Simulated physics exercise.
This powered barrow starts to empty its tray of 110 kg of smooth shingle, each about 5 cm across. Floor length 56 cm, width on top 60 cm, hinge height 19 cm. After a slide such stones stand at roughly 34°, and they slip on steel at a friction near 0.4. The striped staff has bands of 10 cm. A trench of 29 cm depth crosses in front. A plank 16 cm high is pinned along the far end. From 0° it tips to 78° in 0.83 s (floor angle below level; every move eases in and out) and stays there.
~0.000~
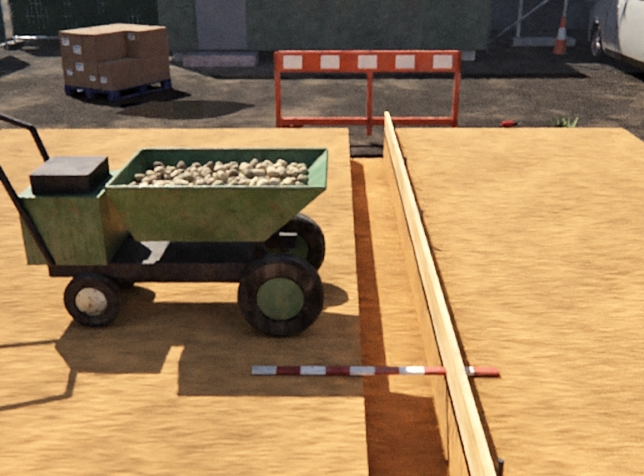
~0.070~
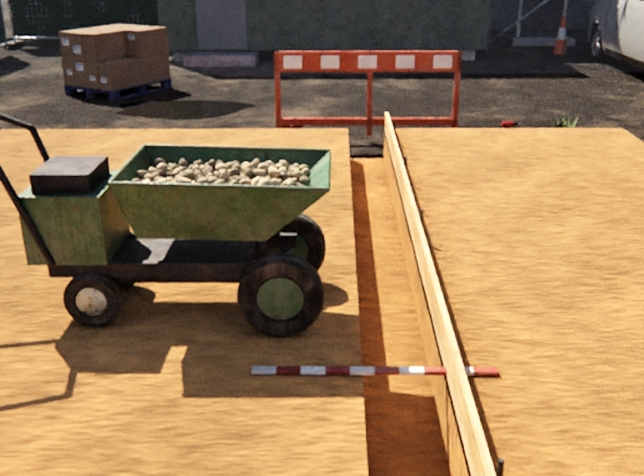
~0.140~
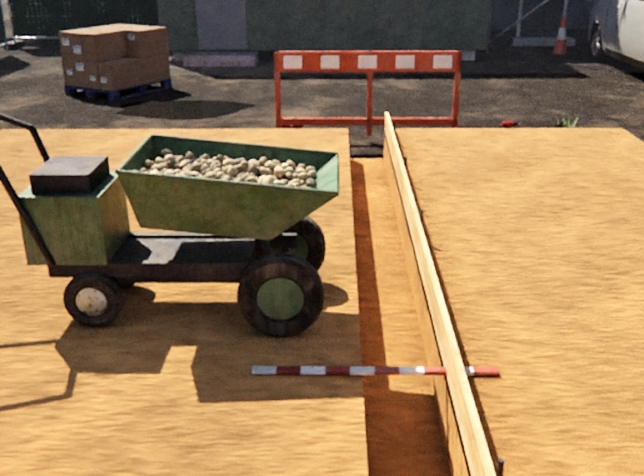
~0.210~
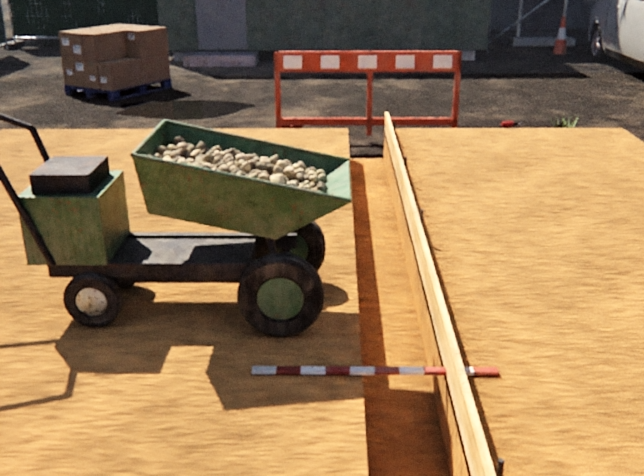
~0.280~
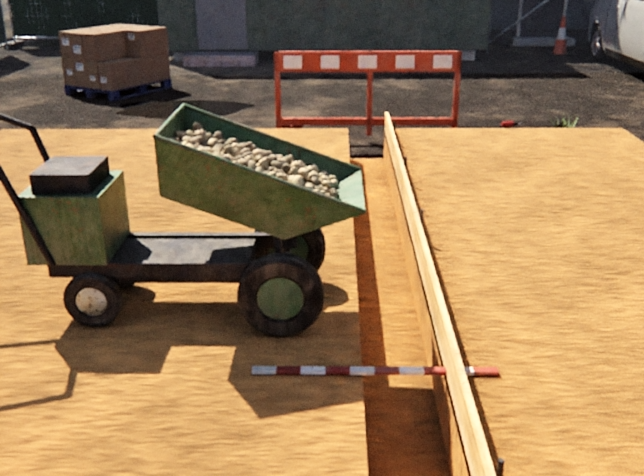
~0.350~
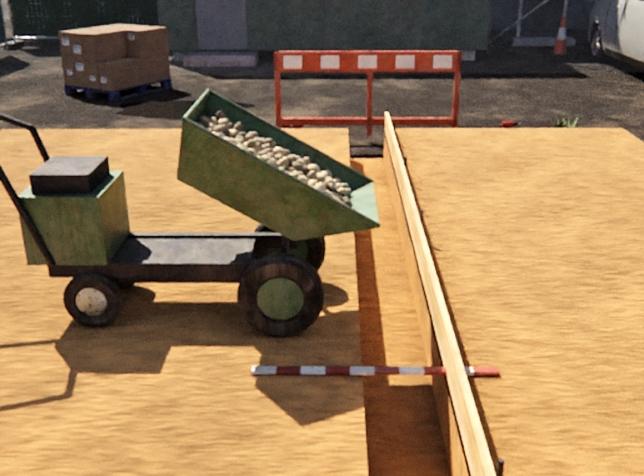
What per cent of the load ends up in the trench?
Some 67 per cent of it.
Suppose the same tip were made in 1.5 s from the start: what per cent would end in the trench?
In that case some 70 per cent.
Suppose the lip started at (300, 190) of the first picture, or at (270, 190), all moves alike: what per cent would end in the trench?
First some 95, then 100 per cent.
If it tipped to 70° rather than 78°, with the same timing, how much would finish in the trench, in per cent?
It would be near 50 per cent.
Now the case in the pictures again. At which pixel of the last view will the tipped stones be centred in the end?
Their middle is at about (414, 343).
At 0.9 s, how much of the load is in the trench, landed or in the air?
Some 35 per cent.
After 0.6 s the floor is at 66°; 100 % in the tray; the foremost stones are at (406, 267).
After 0.9 s the floor is at 78°; 49 % in the tray, 33 % in the trench, 18 % past the trench; the foremost stones are at (504, 291).
After 1.3 s the floor is at 78°; 8 % in the tray, 60 % in the trench, 33 % past the trench; the foremost stones are at (638, 308).
After 3.2 s the floor is at 78°; 0 % in the tray, 67 % in the trench, 33 % past the trench; the foremost stones are past the picture's edge.
